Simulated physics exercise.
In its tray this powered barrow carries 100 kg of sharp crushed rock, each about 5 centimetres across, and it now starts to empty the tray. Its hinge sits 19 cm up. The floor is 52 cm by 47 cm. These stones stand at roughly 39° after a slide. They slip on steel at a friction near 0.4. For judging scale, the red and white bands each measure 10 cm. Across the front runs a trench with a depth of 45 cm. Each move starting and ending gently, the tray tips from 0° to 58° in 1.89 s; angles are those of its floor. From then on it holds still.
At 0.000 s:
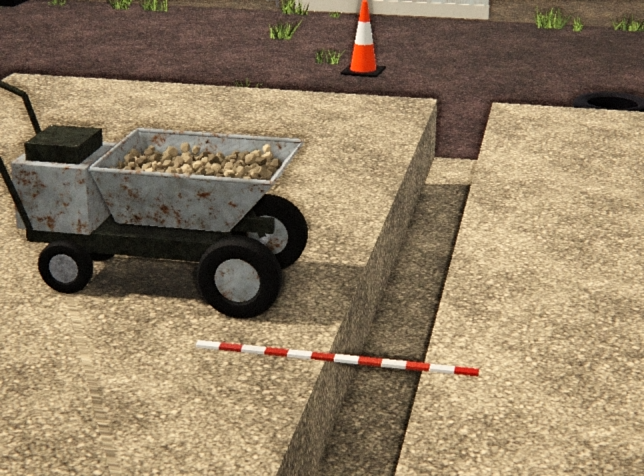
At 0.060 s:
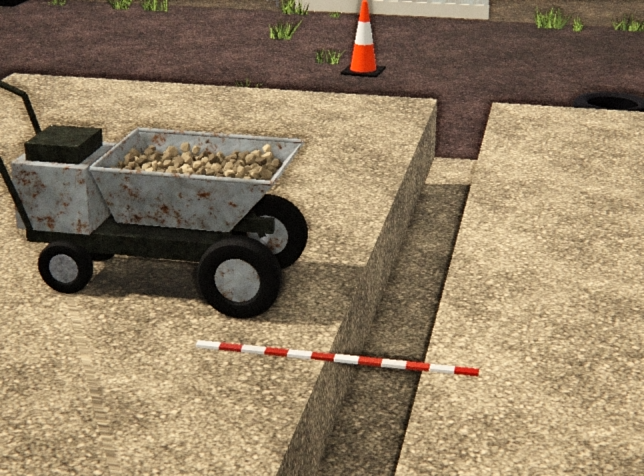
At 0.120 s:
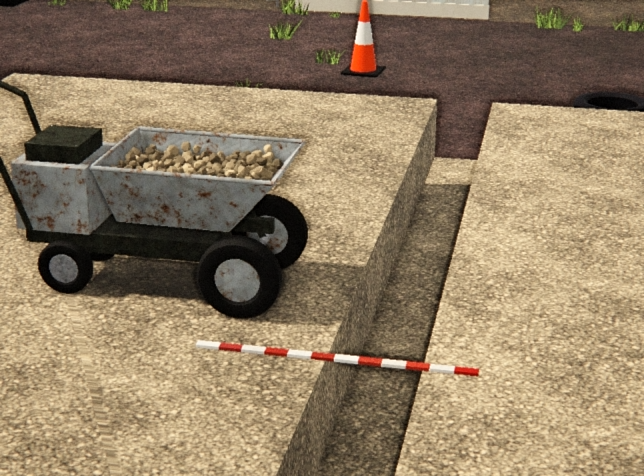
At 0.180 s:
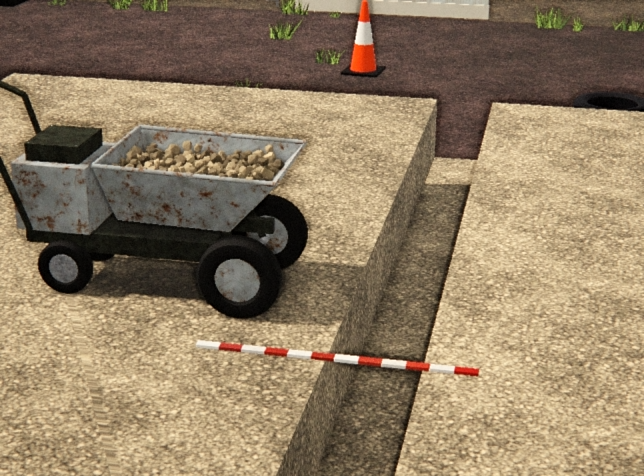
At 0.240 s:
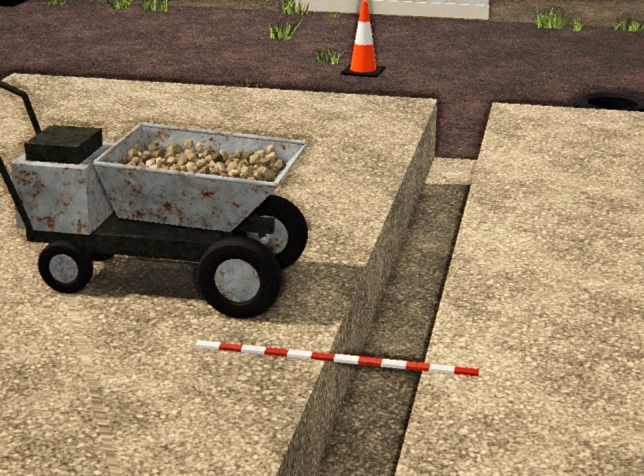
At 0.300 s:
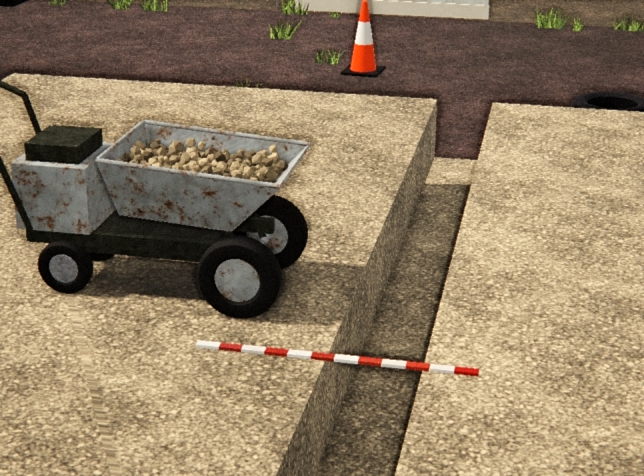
The grey, rust-patched tray of a small powered barrow tilts very slightly on a pale gravelly surface beside a narrow trench, seen from above at an angle. Tan stones fill the tray at left, a red and white striped pole spans the trench, and an orange and white cone stands behind. The tray's back edge rises slowly while the wheels and camera stay still.
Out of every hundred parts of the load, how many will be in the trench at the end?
Close to 30 in every hundred.
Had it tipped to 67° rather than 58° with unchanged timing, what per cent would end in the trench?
Then close to 85 per cent.
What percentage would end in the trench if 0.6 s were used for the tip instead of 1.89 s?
Around 45 per cent would end in the trench.
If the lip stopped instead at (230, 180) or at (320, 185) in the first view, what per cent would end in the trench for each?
I'd expect close to 15 per cent at the first and 25 per cent at the second.
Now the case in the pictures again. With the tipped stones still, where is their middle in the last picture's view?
At about pixel (396, 391) in the last view.
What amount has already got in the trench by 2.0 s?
Close to 0 per cent has got there by then.
After 1.4 s the floor is at 49°; 100 % in the tray; the foremost stones are at (336, 219).
After 2.0 s the floor is at 58°; 99 % in the tray, 1 % in the trench; the foremost stones are at (373, 256).
After 2.3 s the floor is at 58°; 89 % in the tray, 1 % short of the trench, 10 % in the trench; the foremost stones are at (421, 374).
After 4.3 s the floor is at 58°; 70 % in the tray, 30 % in the trench; the foremost stones are at (427, 400).
